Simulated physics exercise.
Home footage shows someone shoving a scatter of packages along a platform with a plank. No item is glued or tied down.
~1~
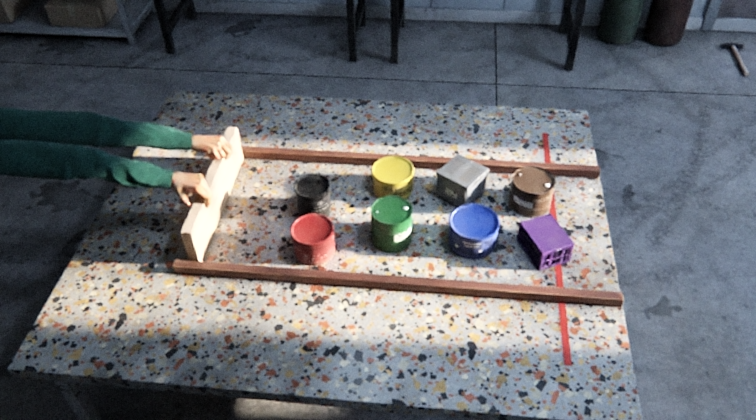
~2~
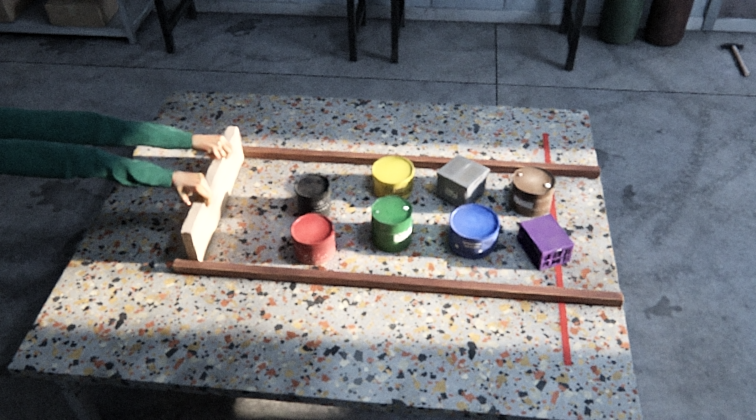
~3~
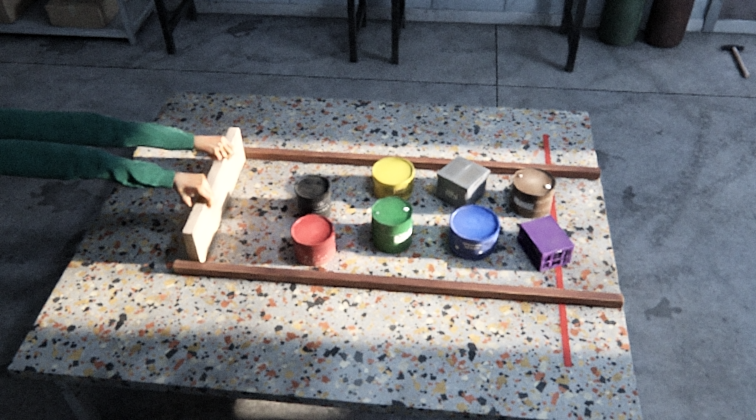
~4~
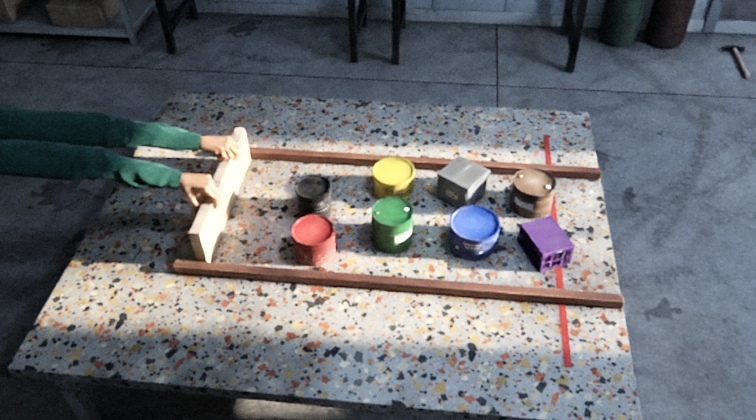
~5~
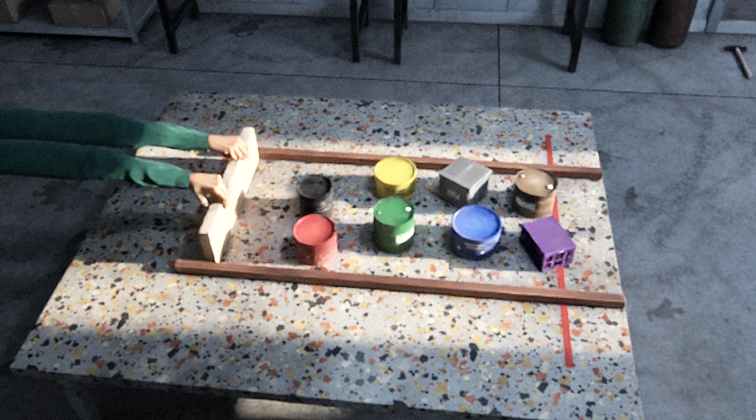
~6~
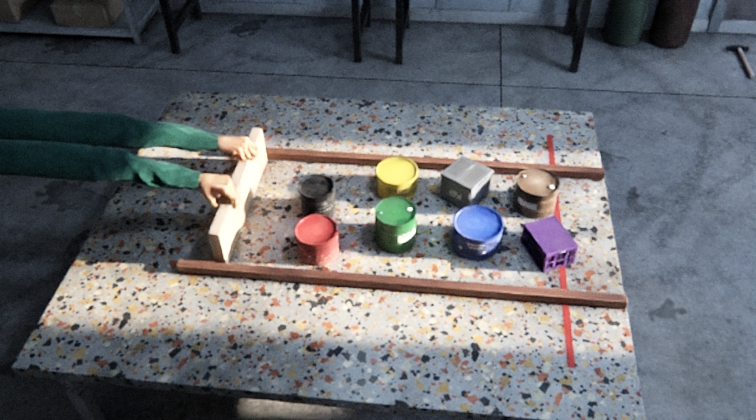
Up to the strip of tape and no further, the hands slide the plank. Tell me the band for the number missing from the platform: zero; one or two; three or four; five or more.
That band is three or four.
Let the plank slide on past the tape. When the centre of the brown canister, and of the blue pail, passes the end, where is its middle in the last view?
About (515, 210), and about (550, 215) for the other.
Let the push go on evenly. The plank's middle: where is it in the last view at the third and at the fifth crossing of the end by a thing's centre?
At (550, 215) for the third, at (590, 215) for the fifth.
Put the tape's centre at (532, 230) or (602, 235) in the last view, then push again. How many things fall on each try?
The counts: 2 and 8.
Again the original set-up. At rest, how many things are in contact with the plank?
That number would be 4.
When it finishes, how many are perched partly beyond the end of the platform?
The total would be 0.
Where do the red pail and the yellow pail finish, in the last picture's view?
About (588, 269), and about (578, 184).
A little later, none off yet; purple crate at rest near (549, 243); brown canister at rest near (536, 193); blue pail at rest near (477, 233).
Next, none off yet; purple crate at rest near (549, 243); brown canister at rest near (536, 193); blue pail shifted a little near (493, 236).
Later still, none off yet; purple crate shifted about its own width near (610, 250); brown canister shifted about its own width near (599, 206); blue pail shifted well along near (566, 247).
When it is over, the number that fall off is three or four; down, grey tote, blue pail, brown canister and purple crate.
